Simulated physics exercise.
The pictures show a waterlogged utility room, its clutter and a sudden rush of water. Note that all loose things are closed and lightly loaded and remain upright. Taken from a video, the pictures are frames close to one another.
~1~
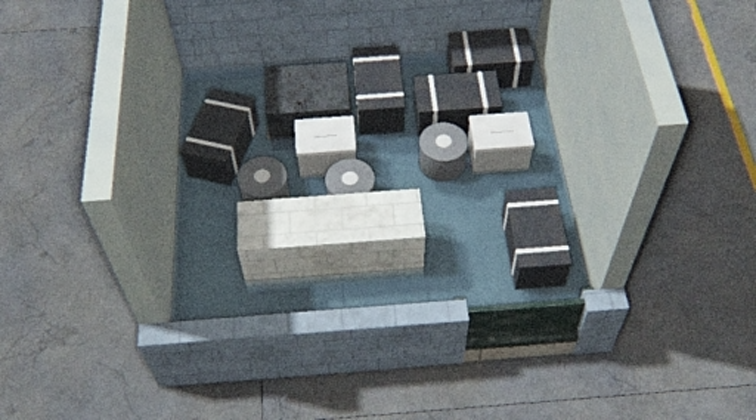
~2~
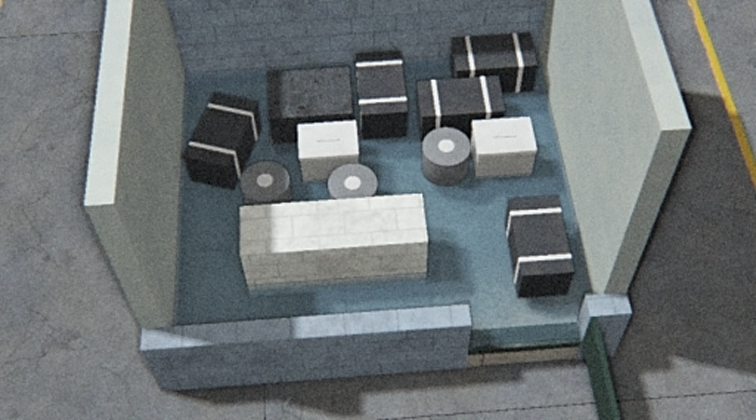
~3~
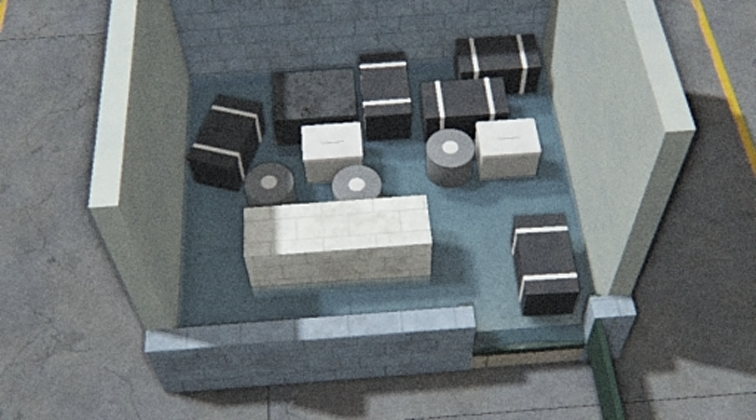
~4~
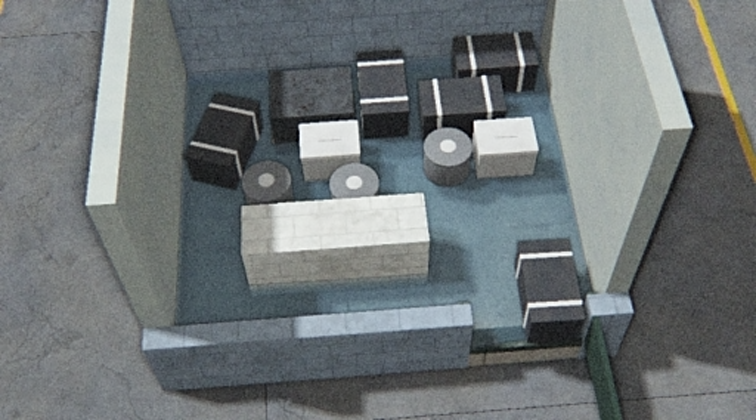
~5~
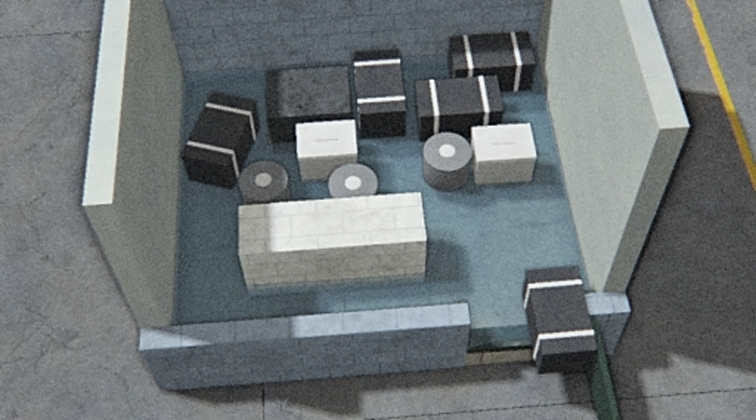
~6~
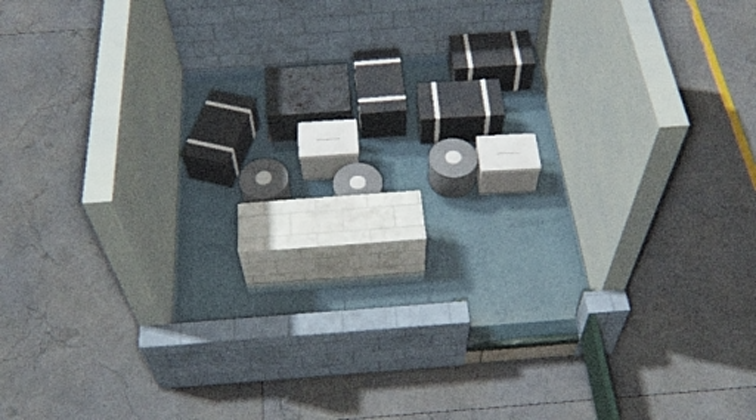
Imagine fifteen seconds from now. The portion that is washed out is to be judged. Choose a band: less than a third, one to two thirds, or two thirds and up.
One to two thirds.
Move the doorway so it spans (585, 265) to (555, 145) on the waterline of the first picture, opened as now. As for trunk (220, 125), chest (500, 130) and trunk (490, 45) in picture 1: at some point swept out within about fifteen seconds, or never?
Object by object: Never exits, drifts out, drifts out.
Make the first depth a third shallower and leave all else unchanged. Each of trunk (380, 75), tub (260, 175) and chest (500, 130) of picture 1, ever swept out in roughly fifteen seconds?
Okay, in order that's held inside, held inside, ends up outside.
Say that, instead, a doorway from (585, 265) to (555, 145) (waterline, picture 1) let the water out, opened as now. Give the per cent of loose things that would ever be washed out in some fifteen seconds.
Result: Roughly 70 per cent.
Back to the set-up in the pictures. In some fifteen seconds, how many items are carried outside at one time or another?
The count is 5.
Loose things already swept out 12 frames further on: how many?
That comes to 3.
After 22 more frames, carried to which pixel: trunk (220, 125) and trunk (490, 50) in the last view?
Estimated positions: (252, 183); (510, 102).
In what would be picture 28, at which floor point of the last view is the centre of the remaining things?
Somewhere near (397, 188) in the last view.
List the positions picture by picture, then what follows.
In the first frame, a chest at (502, 131) floats; a tub at (444, 142), afloat; 0 of 10 have shifted.
In the second frame, a chest at (504, 135), afloat; a tub at (446, 146) floats; 0 of 10 have shifted.
In the third frame, a chest at (508, 137) floats; a tub at (450, 148), afloat; 1 of 10 have shifted.
In the fourth frame, a chest at (506, 136) floats; a tub at (448, 147) floats; 1 of 10 have shifted.
In the fifth frame, a chest at (504, 142) floats, close to its start; a tub at (447, 151), afloat, close to its start; 3 of 10 have shifted.
In the sixth frame, a chest at (509, 152) floats, close to its start; a tub at (453, 158) floats, close to its start; 5 of 10 have shifted.
A moment on, 1 of 10 are out; 9 afloat.
Next, 3 of 10 are out; 7 afloat.
Later, 5 of 10 are out; 5 afloat.
In the end, 5 of 10 are out; 5 afloat.
